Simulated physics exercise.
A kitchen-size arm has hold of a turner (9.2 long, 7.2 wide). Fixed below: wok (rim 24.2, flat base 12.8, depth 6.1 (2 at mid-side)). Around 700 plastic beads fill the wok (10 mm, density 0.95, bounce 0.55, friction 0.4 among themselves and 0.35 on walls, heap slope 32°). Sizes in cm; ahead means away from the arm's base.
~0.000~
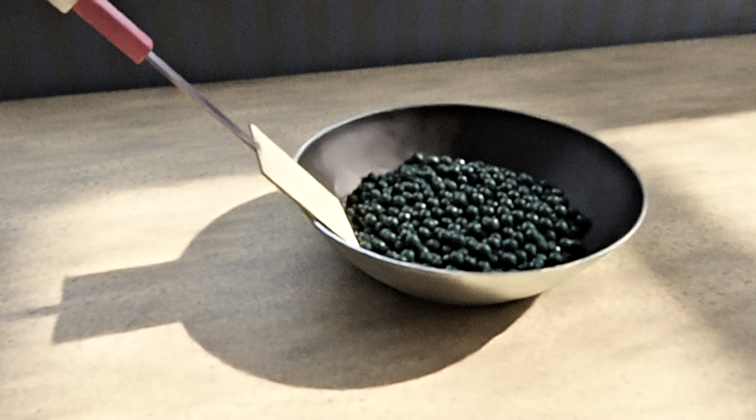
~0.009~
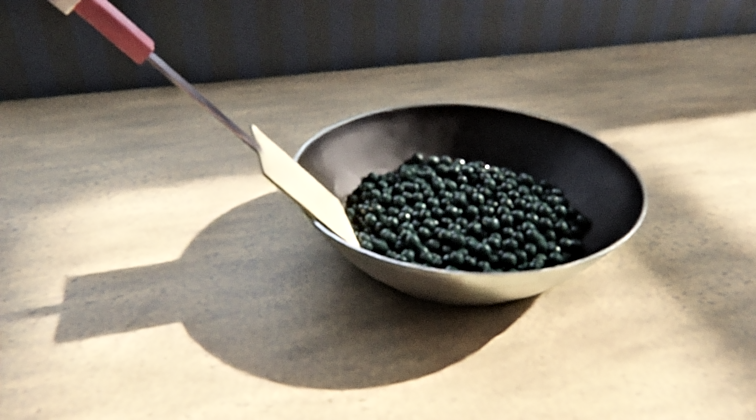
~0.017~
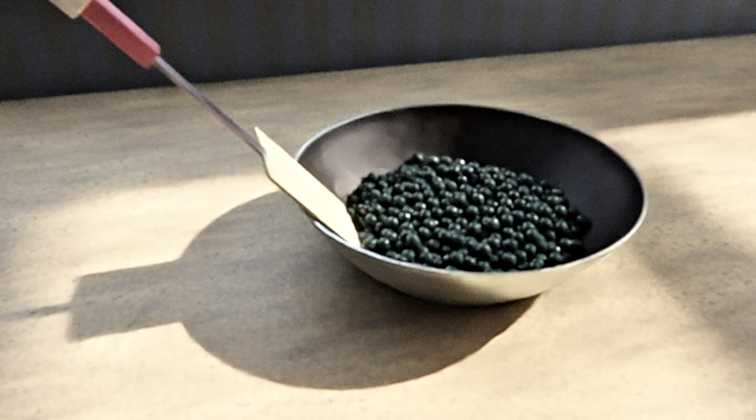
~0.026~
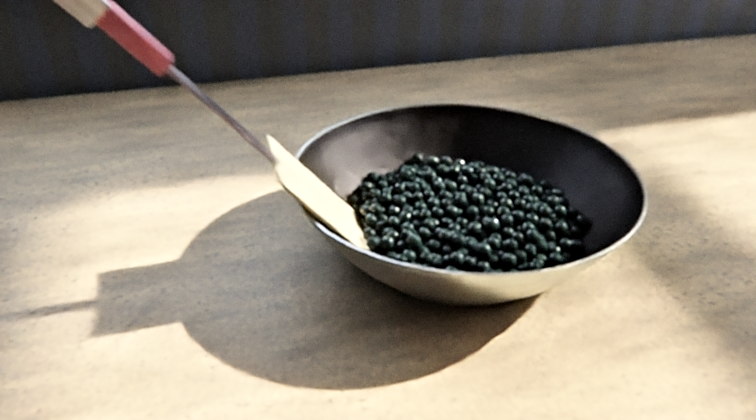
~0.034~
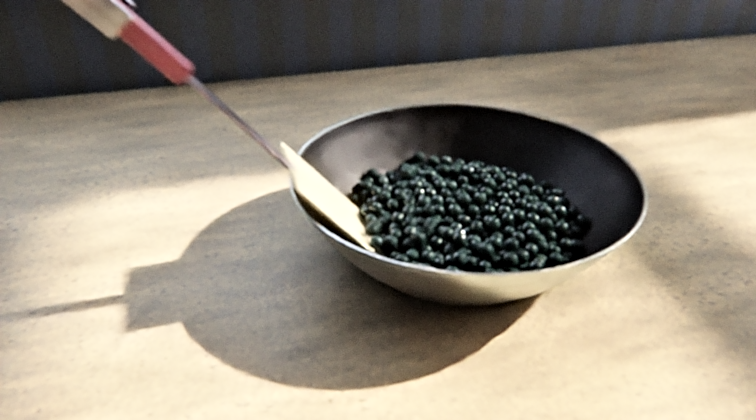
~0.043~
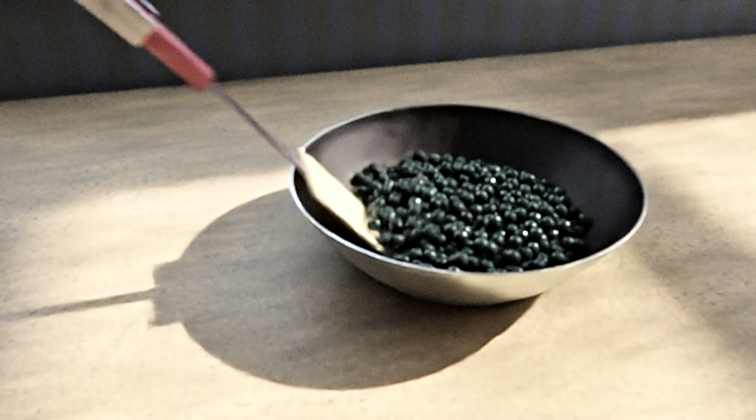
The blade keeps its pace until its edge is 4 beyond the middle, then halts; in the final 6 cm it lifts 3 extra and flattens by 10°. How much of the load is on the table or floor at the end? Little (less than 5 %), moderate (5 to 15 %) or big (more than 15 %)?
On the table or floor the share is moderate, 5 to 15 %.
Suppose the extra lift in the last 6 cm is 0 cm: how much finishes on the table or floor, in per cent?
Some 0 per cent.
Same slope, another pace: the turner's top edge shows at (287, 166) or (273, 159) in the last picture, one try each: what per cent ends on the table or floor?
About 0 and 0 per cent.
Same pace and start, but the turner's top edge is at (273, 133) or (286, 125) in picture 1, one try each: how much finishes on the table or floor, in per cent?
About 10 and 10 per cent.
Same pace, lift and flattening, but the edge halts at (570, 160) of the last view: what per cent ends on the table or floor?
Some 35 per cent.
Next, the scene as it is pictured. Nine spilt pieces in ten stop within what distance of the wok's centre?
Roughly 60 cm.
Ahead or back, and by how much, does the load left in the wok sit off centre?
Roughly 3.0 cm ahead.
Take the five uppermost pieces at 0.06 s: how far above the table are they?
Roughly 6 cm.
After 0.06 s, sloping 50°, highest piece 6 above the table; 704 in the wok.
After 0.08 s, sloping 47°, highest piece 8 above the table; 704 in the wok.
After 0.29 s, sloping 40°, highest piece 11 above the table; 633 in the wok, 35 on the table or floor, 36 on the blade or in flight.
After 1.34 s, sloping 40°, highest piece 6 above the table; 632 in the wok, 72 on the table or floor.
In the end, 632 in the wok, 72 on the table or floor. That is 10 % on the table or floor.
